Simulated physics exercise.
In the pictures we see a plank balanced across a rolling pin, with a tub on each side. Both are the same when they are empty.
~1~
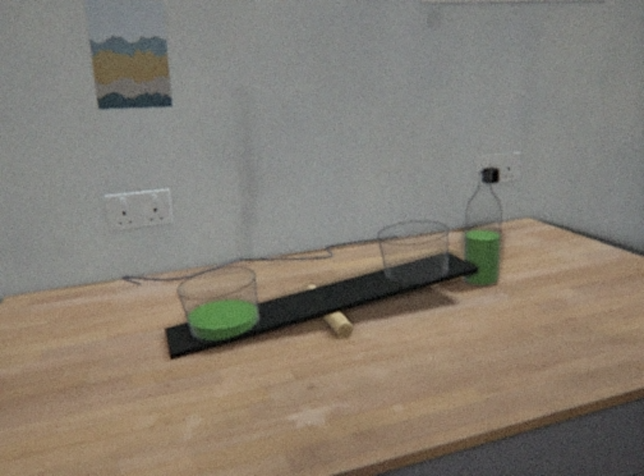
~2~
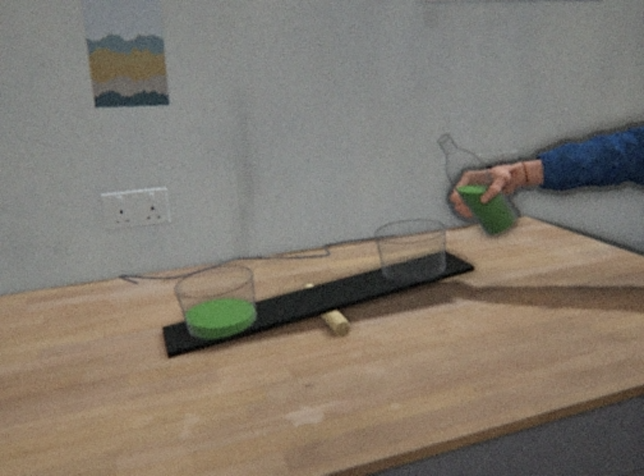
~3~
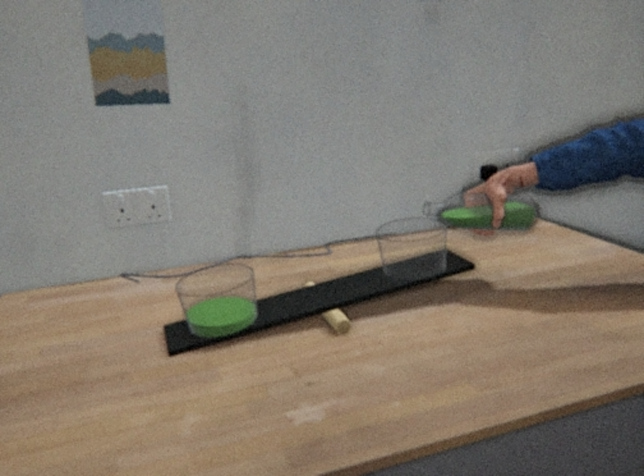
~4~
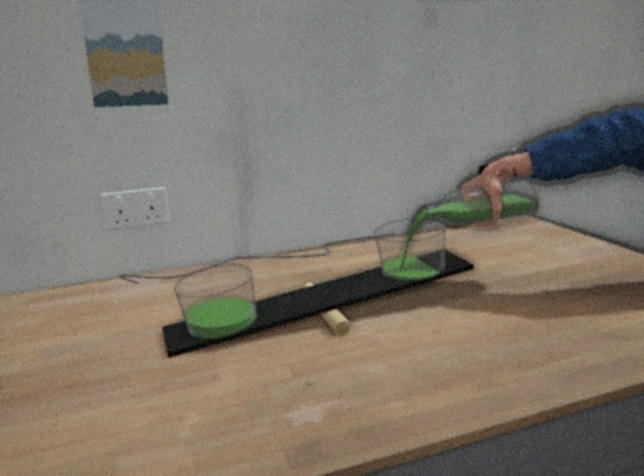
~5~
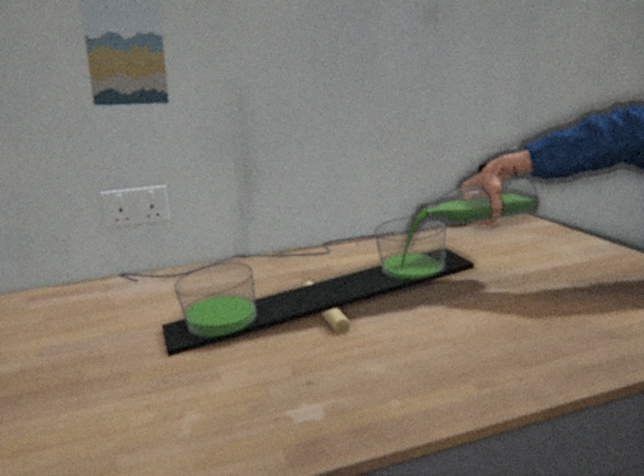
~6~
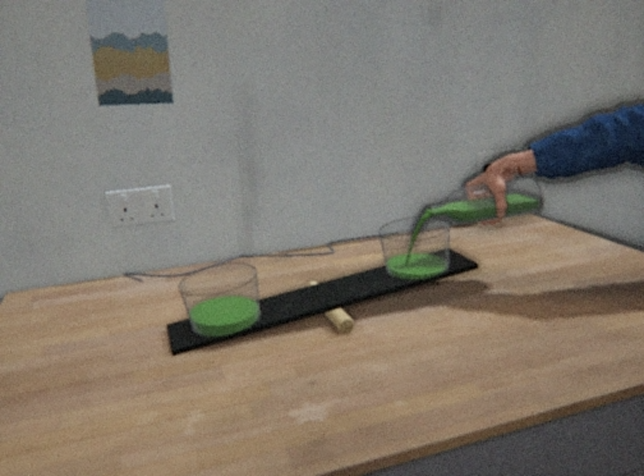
A hand in a blue sleeve lifts a bottle of green liquid from beside a tilted black plank and tips it over the empty, raised right tub. Green liquid streams into that tub and forms a shallow, slowly rising layer, while the plank stays tilted with the partly filled left tub low.
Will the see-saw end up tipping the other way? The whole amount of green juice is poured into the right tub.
Most likely it will swap sides.
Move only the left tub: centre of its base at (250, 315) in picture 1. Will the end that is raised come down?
Here it tilts the other way.
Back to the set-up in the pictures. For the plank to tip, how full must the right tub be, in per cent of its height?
Filled to about 20 percent.
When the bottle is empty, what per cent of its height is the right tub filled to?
I make it 40 per cent.
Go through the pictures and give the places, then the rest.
In the first picture, before the pour; bottle (483, 227) about half full; right tub (415, 251) empty, raised; left tub (221, 302) about a quarter full, on the low side.
In the second picture, the bottle is on its way; rolling pin (341, 327); right tub (412, 250) empty.
In the third picture, the green juice nears the lip; bottle (476, 211) tipped 80° with all of its load; right tub (413, 248) empty.
In the fourth picture, pouring; rolling pin (341, 326); right tub nearly empty, surface at (413, 267); left tub about a quarter full, surface at (220, 312).
In the fifth picture, pouring; bottle (475, 204) tipped 90° with nearly all of its load; right tub (412, 247) nearly empty.
In the sixth picture, pouring; rolling pin (345, 324); right tub nearly empty, surface at (417, 264); left tub about a quarter full, surface at (225, 311).
A moment on, the right tub is about a quarter full; the plank has swung over, and that end is down.
Further on, the right tub is about a third full; the plank has swung over, and that end is down.
When it is over, the right tub is about a third full; the plank has swung over, and that end is down.
